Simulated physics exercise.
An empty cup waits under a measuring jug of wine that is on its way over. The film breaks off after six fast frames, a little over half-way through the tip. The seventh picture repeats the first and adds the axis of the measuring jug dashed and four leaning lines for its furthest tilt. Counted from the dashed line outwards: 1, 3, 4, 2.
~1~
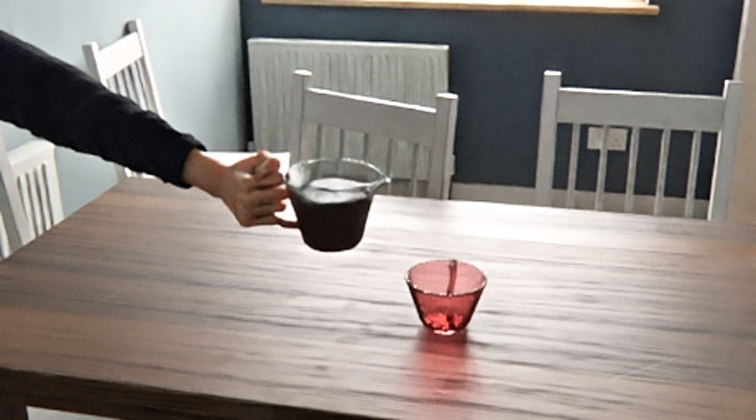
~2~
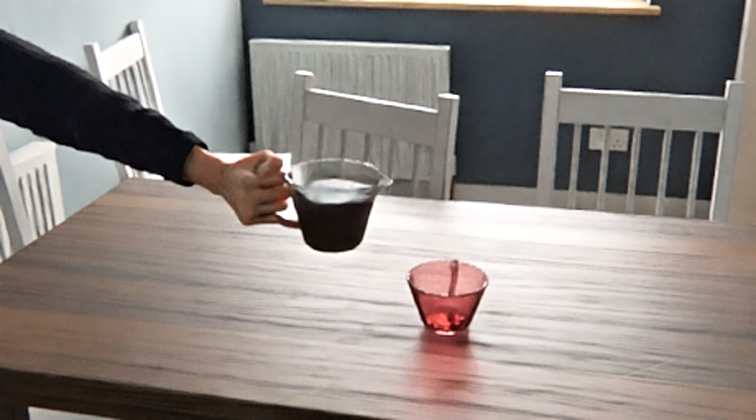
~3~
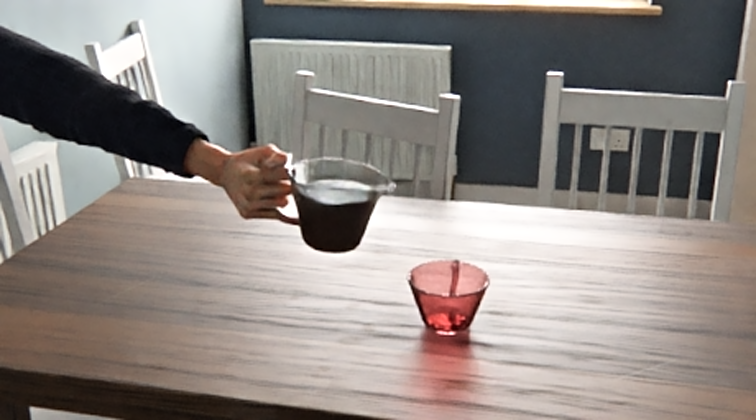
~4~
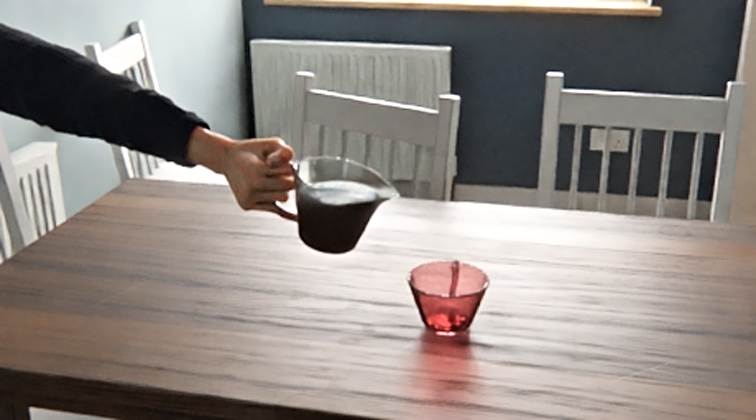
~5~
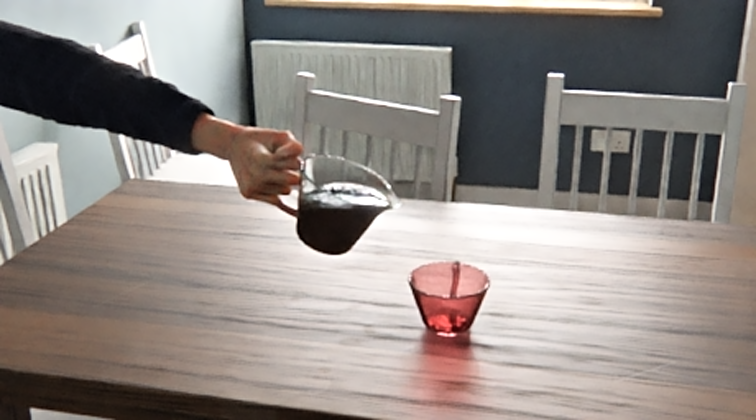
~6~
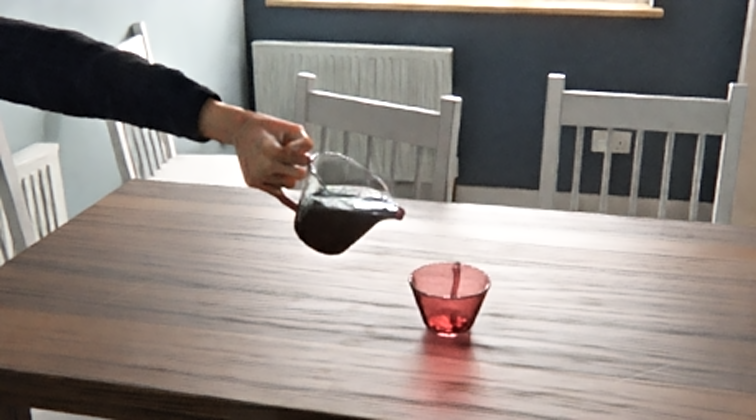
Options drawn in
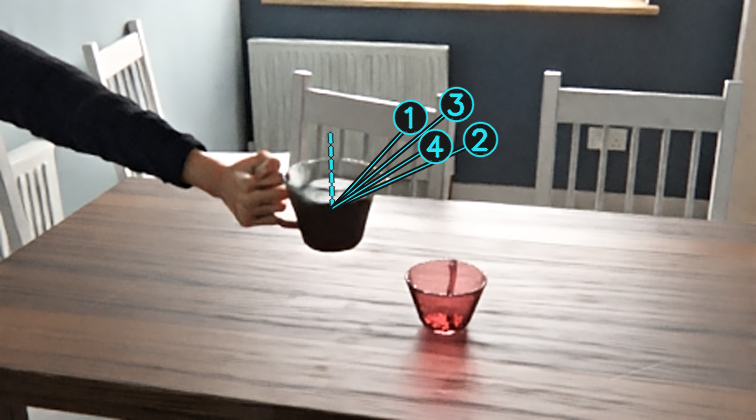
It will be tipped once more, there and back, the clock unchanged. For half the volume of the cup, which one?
Use tilt 3.
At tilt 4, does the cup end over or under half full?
Over.
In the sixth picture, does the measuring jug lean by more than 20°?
Yes, it does.
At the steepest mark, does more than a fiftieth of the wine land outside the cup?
Yes, it does.
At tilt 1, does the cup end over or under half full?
Under half.
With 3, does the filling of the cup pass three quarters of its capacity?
No, it does not.
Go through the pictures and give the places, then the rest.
The first frame shows upright, lip at (388, 180); rim of the cup round (446, 276); nothing has left yet.
The second frame shows upright, lip at (390, 182); nothing has left yet.
The third frame shows tipped about 6°, lip at (393, 187); nothing has left yet.
The fourth frame shows tipped about 13°, lip at (396, 195); nothing has left yet.
The fifth frame shows tipped about 22°, lip at (399, 206); nothing has left yet.
The sixth frame shows tipped about 31°, lip at (400, 216); wine is over the lip, down to (400, 216).
In cyan, 1 at (401, 132); 2 at (465, 147); 3 at (443, 116); 4 at (419, 153).
Choosing 1, the cup ends with about 34 % of what it can hold.
Choosing 2, the cup ends with about 68 % of what it can hold; 18 % of the wine is spilt.
Choosing 3, the cup ends with about 53 % of what it can hold.
Choosing 4, the cup ends with about 68 % of what it can hold; 4 % of the wine is spilt.
